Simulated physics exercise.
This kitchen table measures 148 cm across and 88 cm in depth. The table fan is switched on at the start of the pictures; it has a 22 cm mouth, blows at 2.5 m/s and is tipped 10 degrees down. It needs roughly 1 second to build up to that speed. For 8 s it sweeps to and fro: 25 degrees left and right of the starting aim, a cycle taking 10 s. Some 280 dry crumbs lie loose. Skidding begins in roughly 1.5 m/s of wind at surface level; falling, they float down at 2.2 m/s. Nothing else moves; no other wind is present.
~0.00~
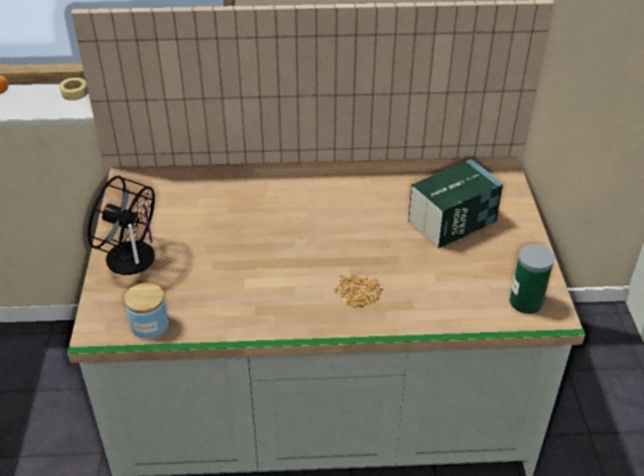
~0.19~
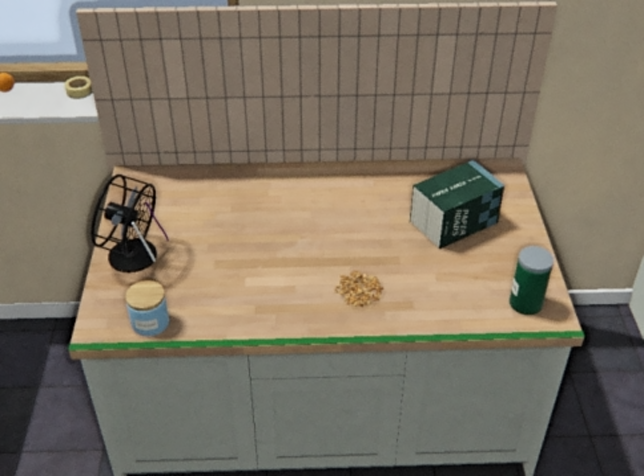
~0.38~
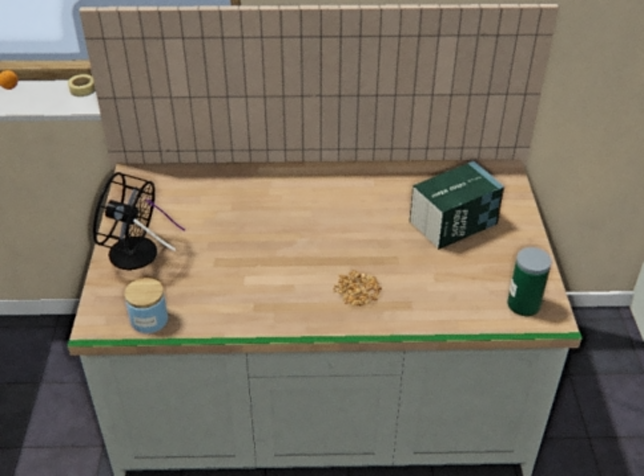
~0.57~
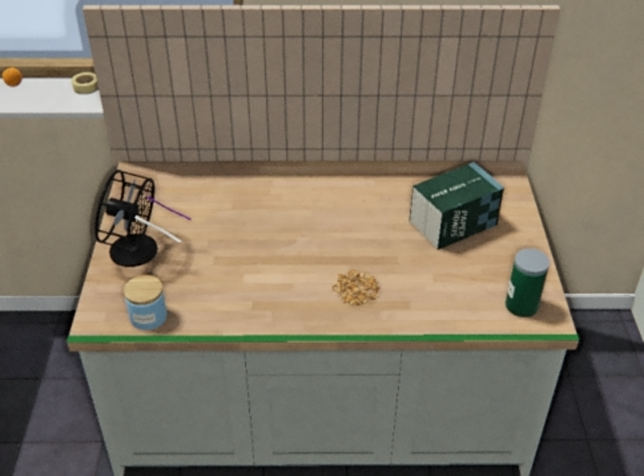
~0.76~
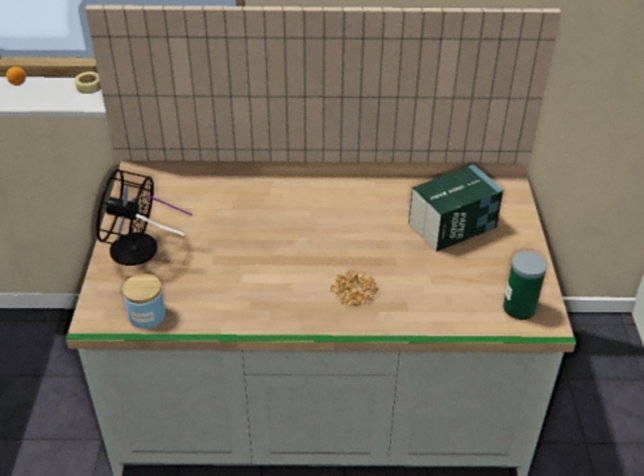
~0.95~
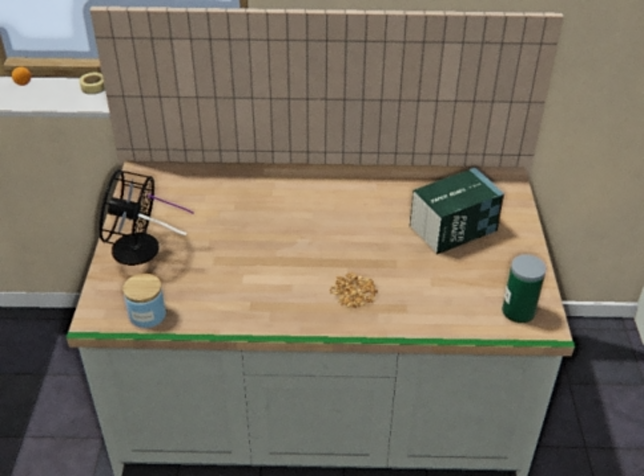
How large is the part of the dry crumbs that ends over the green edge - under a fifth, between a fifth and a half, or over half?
Over half.
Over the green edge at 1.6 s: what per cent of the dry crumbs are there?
Roughly 0 per cent.
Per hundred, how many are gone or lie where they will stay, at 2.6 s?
Estimated share: Near 60 %.
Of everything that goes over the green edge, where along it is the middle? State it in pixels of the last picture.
Around (502, 346).
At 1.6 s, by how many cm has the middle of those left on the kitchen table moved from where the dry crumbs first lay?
I'd guess near 25 cm.
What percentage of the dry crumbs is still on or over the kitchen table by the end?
Around 15 per cent.
After 1.6 s, 0 % are over the green edge; the middle of those left on the top is near (427, 308); 0 % are gone or lie where they will stay.
After 2.6 s, 52 % are over the green edge; the middle of those left on the top is near (505, 319); 64 % are gone or lie where they will stay.
After 4.4 s, 57 % are over the green edge; the middle of those left on the top is near (507, 322); 69 % are gone or lie where they will stay.
After 8.0 s, at the end, 80 % are over the green edge.
